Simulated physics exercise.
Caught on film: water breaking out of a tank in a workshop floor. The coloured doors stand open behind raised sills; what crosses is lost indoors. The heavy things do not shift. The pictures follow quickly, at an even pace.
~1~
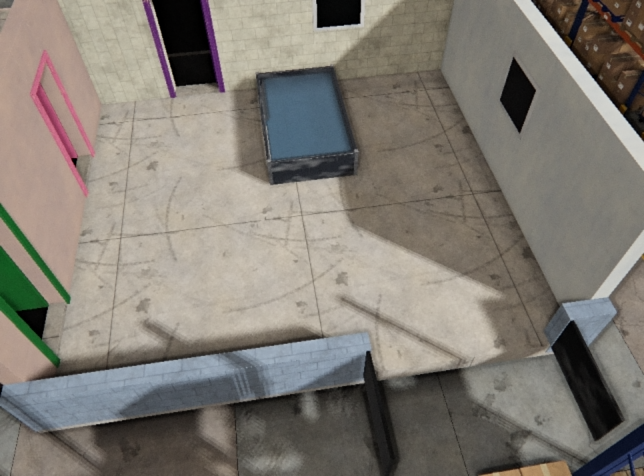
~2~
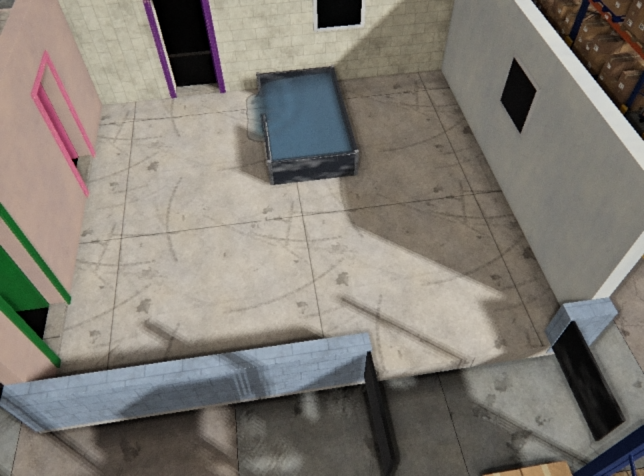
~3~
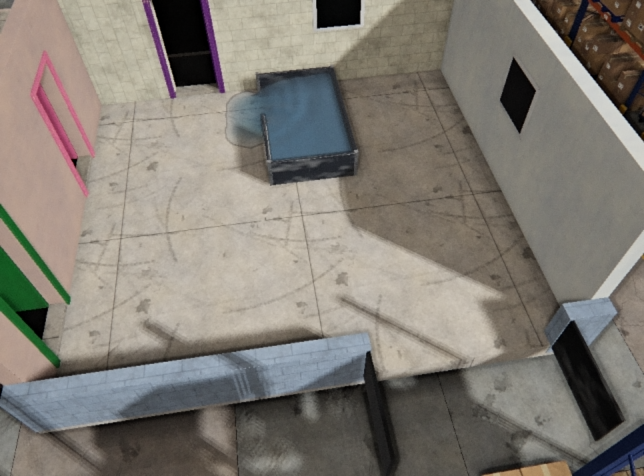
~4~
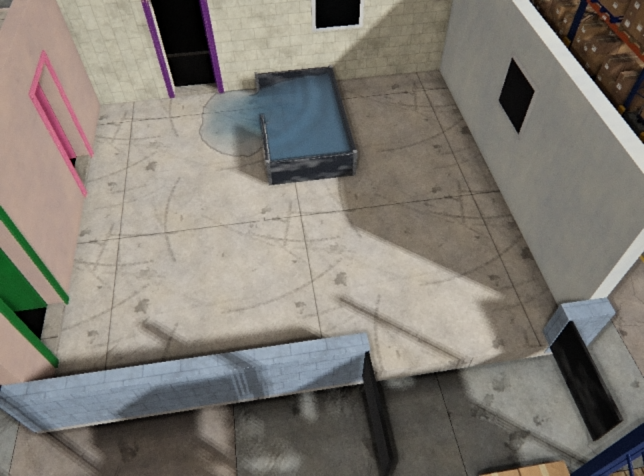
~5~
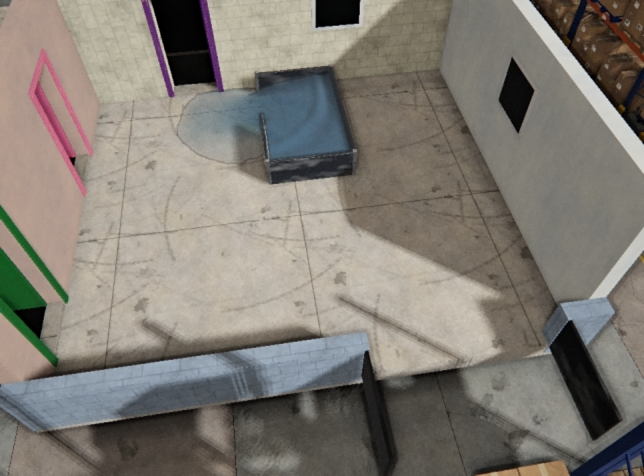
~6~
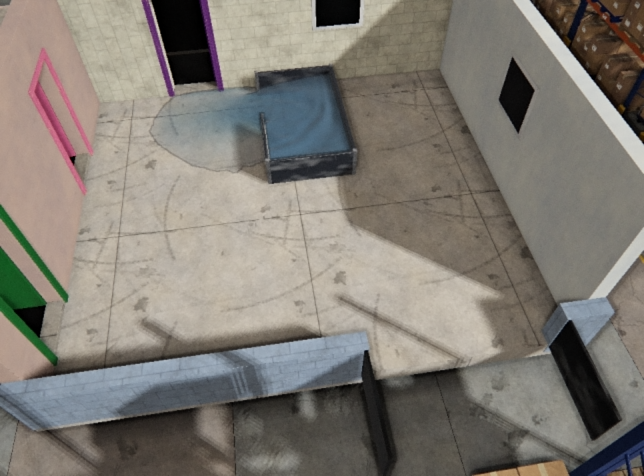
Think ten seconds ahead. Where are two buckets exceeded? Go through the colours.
One by one: The purple door takes more than that; the green door stays under that; the pink door takes more than that.
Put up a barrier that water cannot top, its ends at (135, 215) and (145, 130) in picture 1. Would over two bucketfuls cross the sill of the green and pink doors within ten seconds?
In short: Green door lets less in, pink door stays under.
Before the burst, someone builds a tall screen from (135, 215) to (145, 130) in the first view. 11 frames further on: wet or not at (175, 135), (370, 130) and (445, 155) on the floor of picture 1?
In turn: Wet, not flooded, not flooded.
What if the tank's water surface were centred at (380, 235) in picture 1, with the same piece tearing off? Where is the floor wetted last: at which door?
That is the purple door.
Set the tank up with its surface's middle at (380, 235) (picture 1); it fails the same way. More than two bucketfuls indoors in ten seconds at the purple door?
One by one: Purple door stays under.
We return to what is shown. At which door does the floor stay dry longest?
That is the green-painted one.
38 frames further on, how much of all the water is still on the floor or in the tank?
About 94 per cent.
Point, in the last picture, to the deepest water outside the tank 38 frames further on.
Near (50, 402).
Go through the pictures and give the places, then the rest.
In the first frame, still water in the water tank at (303, 114).
In the second frame, water pours out at (264, 111) and has run to (257, 139).
In the third frame, water pours out at (264, 112) and has run to (248, 145).
In the fourth frame, the front is at (205, 135), out from the gap at (262, 111).
In the fifth frame, water pours out at (262, 111) and has run to (183, 134).
In the sixth frame, water pours out at (262, 110) and has run to (155, 130).
A moment on, water covers 15 % of the floor; the purple door wet at the sill, nothing in, the green door not reached, the pink door not reached.
Next, water covers 20 % of the floor; the purple door over two buckets in, the green door not reached, the pink door under two buckets in.
Then, water covers 25 % of the floor; the purple door over two buckets in, the green door wet at the sill, nothing in, the pink door over two buckets in.
Later, water covers 45 % of the floor; the purple door over two buckets in, the green door wet at the sill, nothing in, the pink door over two buckets in.
In the end, water covers 75 % of the floor; the purple door over two buckets in, the green door under two buckets in, the pink door over two buckets in.
